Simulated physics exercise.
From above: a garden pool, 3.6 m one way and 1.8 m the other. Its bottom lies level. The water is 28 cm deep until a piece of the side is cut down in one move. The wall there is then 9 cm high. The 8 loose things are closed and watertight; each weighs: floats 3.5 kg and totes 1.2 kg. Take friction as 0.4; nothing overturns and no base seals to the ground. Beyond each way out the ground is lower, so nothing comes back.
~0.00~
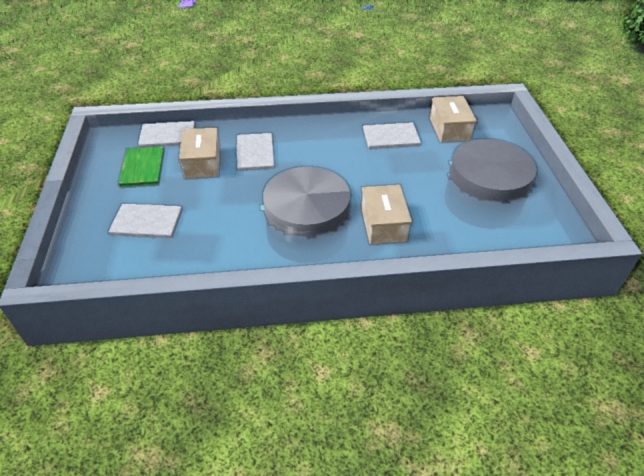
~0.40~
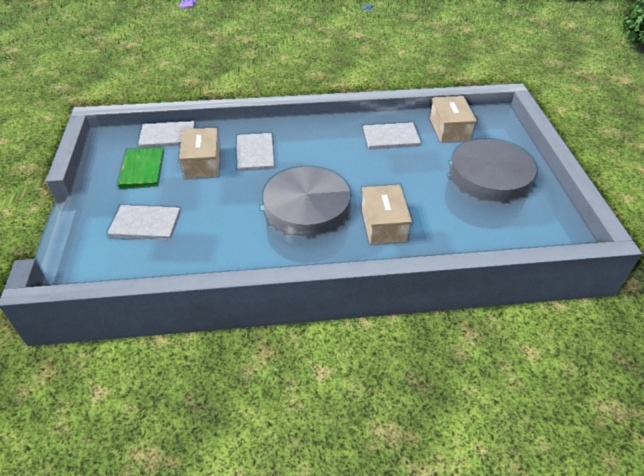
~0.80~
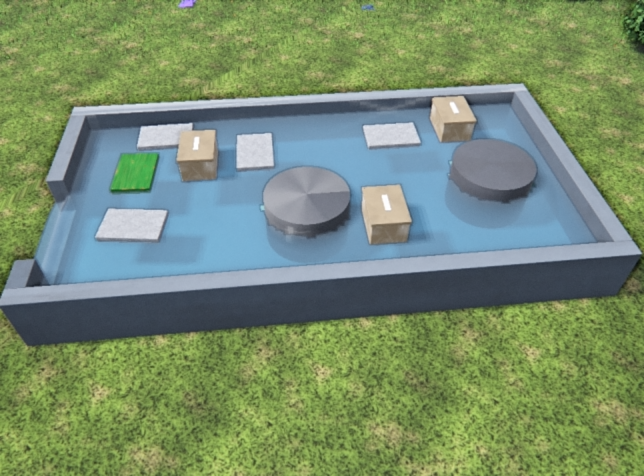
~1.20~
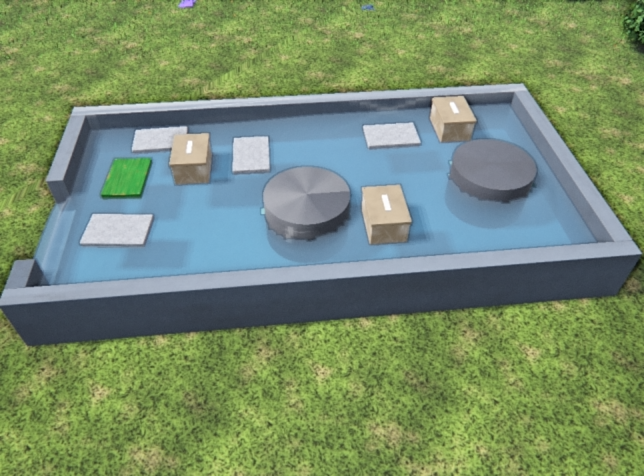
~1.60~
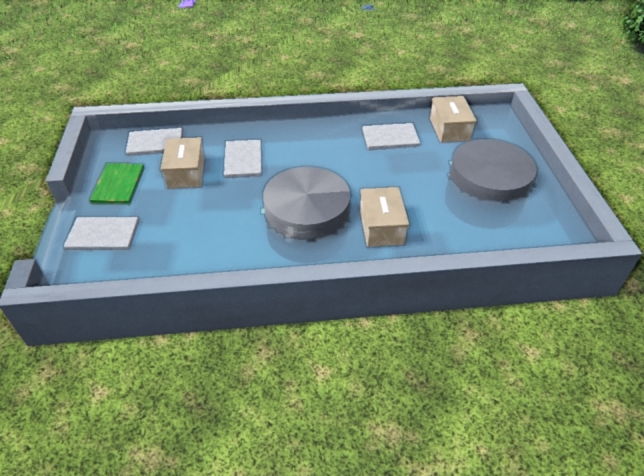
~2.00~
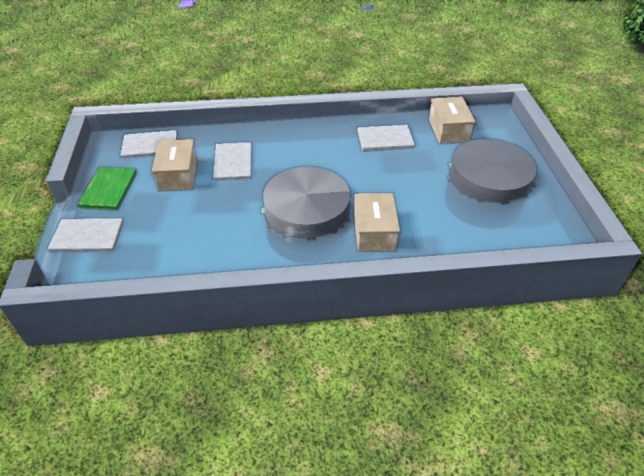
A rectangular garden pool with grey walls, set in grass, is seen from above at an angle by a still camera. Pale floats, one green float and three tan boxes sit in the blue water around two dark grey round blocks. A gap appears in the left wall, then the green float and nearby pieces drift slowly left, followed slightly by some farther right.
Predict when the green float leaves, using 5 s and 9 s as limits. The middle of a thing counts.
Expect it before the first time.
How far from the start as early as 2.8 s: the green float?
Roughly 50 cm by then.
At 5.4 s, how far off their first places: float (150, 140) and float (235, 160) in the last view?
In turn: 50 cm, 60 cm.
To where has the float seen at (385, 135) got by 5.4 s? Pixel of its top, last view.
Near (344, 141).
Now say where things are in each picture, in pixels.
The green float at (142, 165), afloat; about 1640 L in view; 0 of 8 have shifted, in the first frame.
The green float at (141, 165) floats; about 1620 L in view; 0 of 8 have shifted, in the second frame.
The green float at (135, 171) floats, 7 cm from its start; about 1590 L in view; 2 of 8 have shifted, in the third frame.
The green float at (127, 176) floats, 14 cm from its start; about 1560 L in view; 4 of 8 have shifted, in the fourth frame.
The green float at (117, 181), afloat, 22 cm from its start; about 1530 L in view; 5 of 8 have shifted, in the fifth frame.
The green float at (108, 186) floats, 30 cm from its start; about 1500 L in view; 6 of 8 have shifted, in the sixth frame.
After 2.8 s the green float is near (83, 200), 0.5 m from its start, afloat; 1 of 8 are out; 7 afloat.
After 5.4 s the green float has gone out (at 3.3 s); 2 of 8 are out; 6 afloat.
After 8.0 s the green float has gone out (at 3.3 s); 3 of 8 are out; 5 afloat.
After 12.0 s the green float has gone out (at 3.3 s); 3 of 8 are out; 5 afloat.
